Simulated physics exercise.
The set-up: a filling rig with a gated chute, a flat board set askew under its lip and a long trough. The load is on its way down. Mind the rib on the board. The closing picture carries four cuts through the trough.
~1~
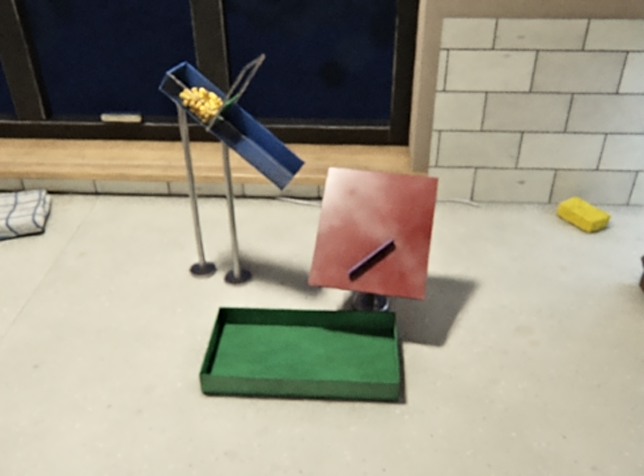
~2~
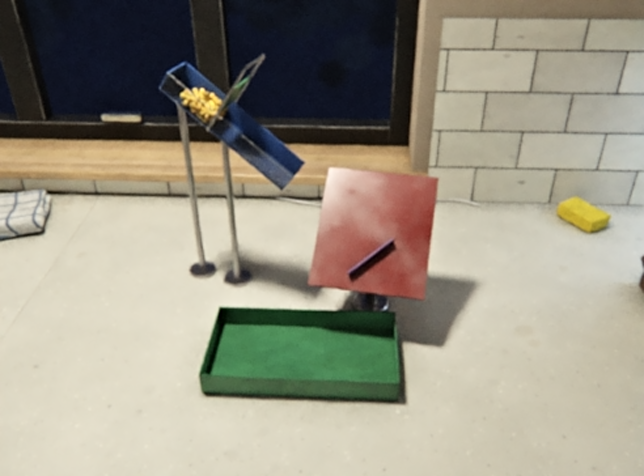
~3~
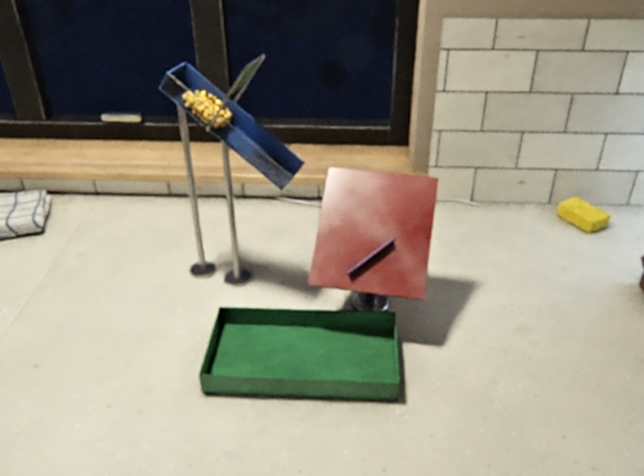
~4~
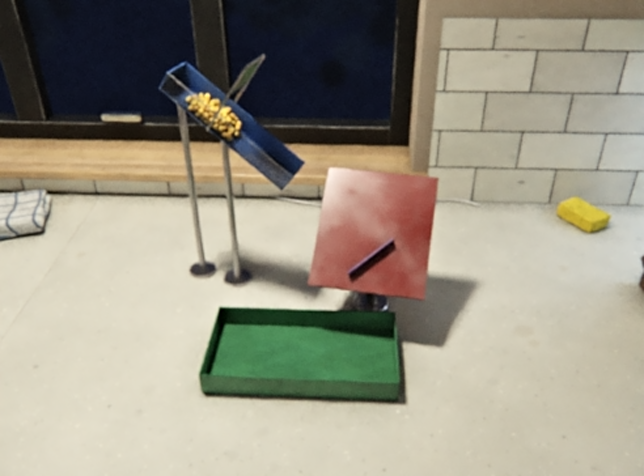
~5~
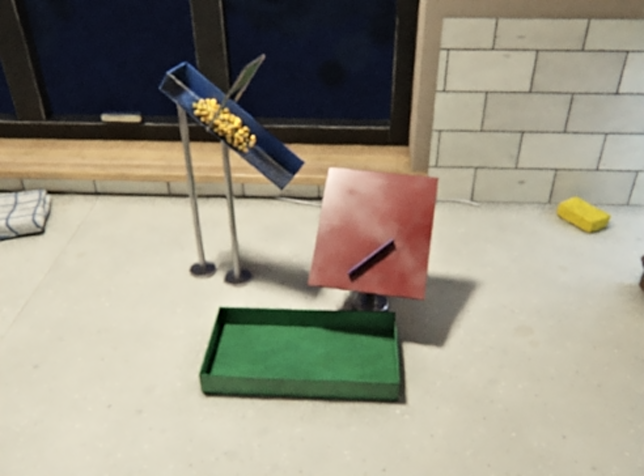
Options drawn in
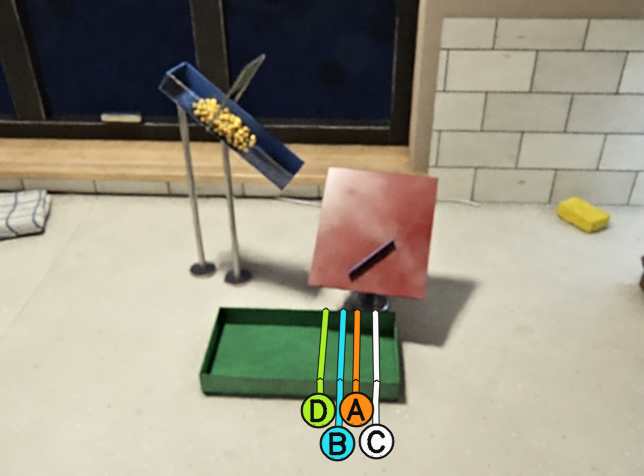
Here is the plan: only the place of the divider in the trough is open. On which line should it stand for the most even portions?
D works best here.
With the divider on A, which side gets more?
Left.
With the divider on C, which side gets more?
Left.
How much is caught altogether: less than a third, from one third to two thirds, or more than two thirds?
It is more than two thirds.
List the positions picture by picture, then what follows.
Load behind the gate at (207, 104), puffed corn balls; lip of the chute at (289, 183), sloping gently, in the first picture.
Middle of the board at (374, 230), tilted fairly steeply; middle of its low edge at (365, 292); of its high edge at (383, 172), in the second picture.
Front corners of the trough at (199, 375) and (399, 382), empty; front of the load at (227, 120), in the third picture.
Middle of the load at (217, 113); its front at (238, 133), about a quarter of the way to the lip; rib from (393, 239) to (348, 273), in the fourth picture.
Middle of the load at (226, 120); its front at (246, 150), about half of the way to the lip, in the fifth picture.
On the marked copy, line A crosses the front rim at (356, 381); line B crosses the front rim at (340, 380); line C crosses the front rim at (376, 382); line D crosses the front rim at (320, 379).
With A, of what is caught, nearly all on the left of the divider, a stray few on the right.
With B, of what is caught, most on the left of the divider, a small part on the right.
With C, of what is caught, nearly all on the left of the divider, a stray few on the right.
With D, of what is caught, about half on the left of the divider, about half on the right.
